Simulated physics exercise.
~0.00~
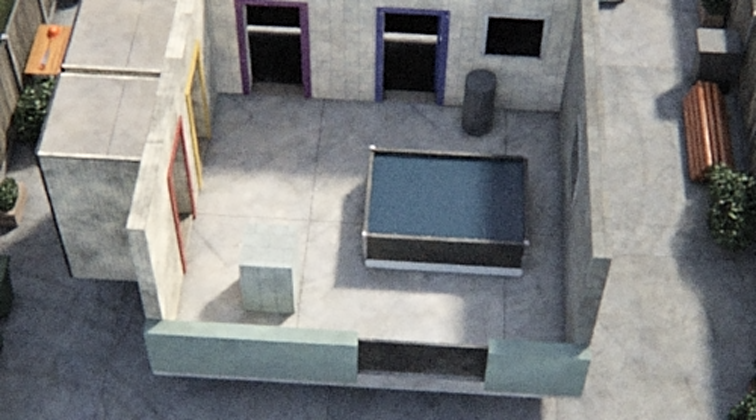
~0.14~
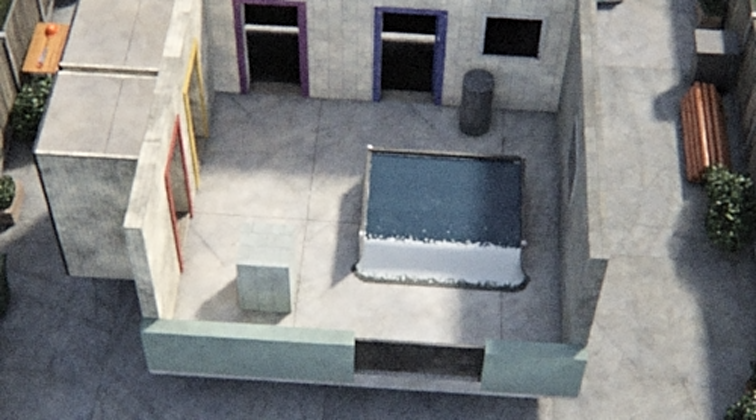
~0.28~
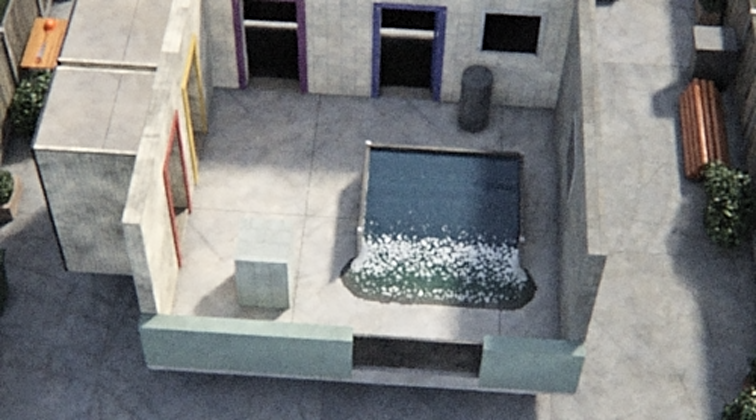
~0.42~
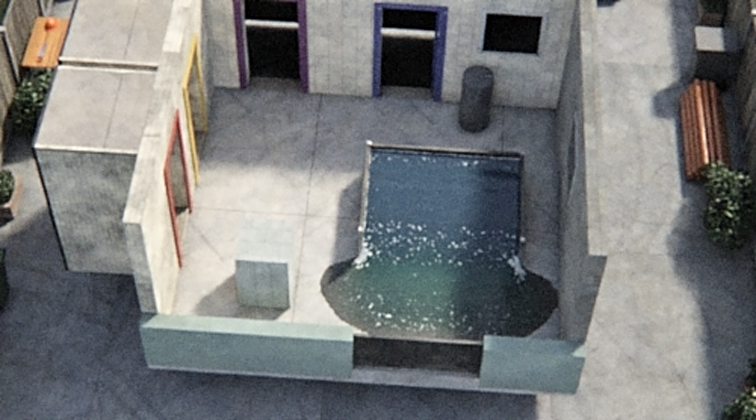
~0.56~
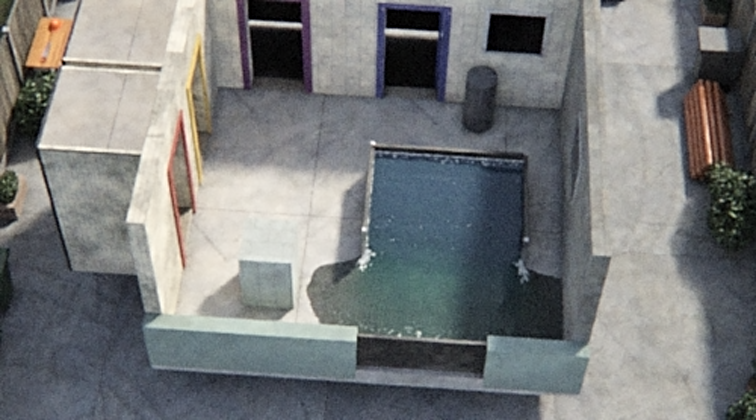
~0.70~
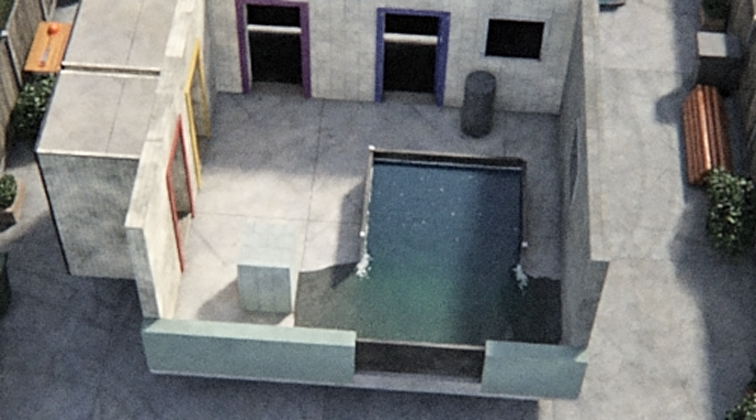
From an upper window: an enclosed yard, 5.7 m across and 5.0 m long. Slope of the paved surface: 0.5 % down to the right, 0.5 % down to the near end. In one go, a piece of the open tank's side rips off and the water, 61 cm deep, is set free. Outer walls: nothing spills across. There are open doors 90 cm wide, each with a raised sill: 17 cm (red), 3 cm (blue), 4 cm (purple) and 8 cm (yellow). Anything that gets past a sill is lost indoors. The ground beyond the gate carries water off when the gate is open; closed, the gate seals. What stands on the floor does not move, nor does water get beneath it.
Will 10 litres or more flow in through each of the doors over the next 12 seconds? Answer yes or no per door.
Red door: No, blue door: Yes, purple door: Yes, yellow door: No.
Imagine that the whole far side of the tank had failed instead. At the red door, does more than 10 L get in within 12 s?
Note: Red door, short of the limit.
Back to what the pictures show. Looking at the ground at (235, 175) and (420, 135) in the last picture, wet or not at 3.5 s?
I'd say drenched, then spared.
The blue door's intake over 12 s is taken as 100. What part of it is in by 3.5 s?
Some 0 in a hundred.
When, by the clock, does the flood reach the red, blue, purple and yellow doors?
Doors: Red 2.4 s / blue 4.0 s / purple 4.5 s / yellow 3.2 s.
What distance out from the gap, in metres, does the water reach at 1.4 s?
Roughly 3.6 m.
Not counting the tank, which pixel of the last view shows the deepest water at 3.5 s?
Location: Approx. (555, 119).
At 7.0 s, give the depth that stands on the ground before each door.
Depth readings (cm): Red = 5; blue = 6; purple = 11; yellow = 3.
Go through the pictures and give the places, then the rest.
The first picture shows the open tank at (447, 198) is whole and still, 61 cm deep.
In the second picture, the front is at (525, 277), 1.3 m from the gap at (441, 256); 0.6 m2 of floor is under water; 61 cm left at the back of the open tank.
In the third picture, water pours out at (439, 254) and has run 1.4 m, to (527, 293); typically 11 cm deep outside, 61 cm at the open tank's back.
In the fourth picture, water pours out at (440, 255) and has run 1.7 m, to (331, 297); typically 10 cm deep outside, 55 cm at the open tank's back.
In the fifth picture, water pours out at (443, 256) and has run 2.1 m, to (556, 337); typically 8 cm deep outside, 51 cm at the open tank's back.
In the sixth picture, the front is at a hidden place, 2.4 m from the gap at (442, 261); 5.9 m2 of floor is under water; 50 cm left at the back of the open tank.
After 1.4 s water covers 30 % of the floor and is deepest (50 cm) near (559, 375); red door not reached, blue door not reached, purple door not reached, yellow door not reached.
After 2.2 s water covers 35 % of the floor and is deepest (42 cm) near (547, 374); red door not reached, blue door not reached, purple door not reached, yellow door not reached.
After 3.5 s water covers 70 % of the floor and is deepest (32 cm) near (555, 119); red door 8 cm at the sill, 0 L in, blue door not reached, purple door not reached, yellow door 3 cm at the sill, 0 L in.
After 7.0 s water covers 100 % of the floor and is deepest (13 cm) near (245, 123); red door 5 cm at the sill, 0 L in, blue door 6 cm at the sill, 7 L in, purple door 11 cm at the sill, 95 L in, yellow door 3 cm at the sill, 0 L in.
After 12.0 s water covers 95 % of the floor and is deepest (13 cm) near (556, 136); red door 8 cm at the sill, 0 L in, blue door 8 cm at the sill, 74 L in, purple door 5 cm at the sill, 165 L in, yellow door 7 cm at the sill, 2 L in.
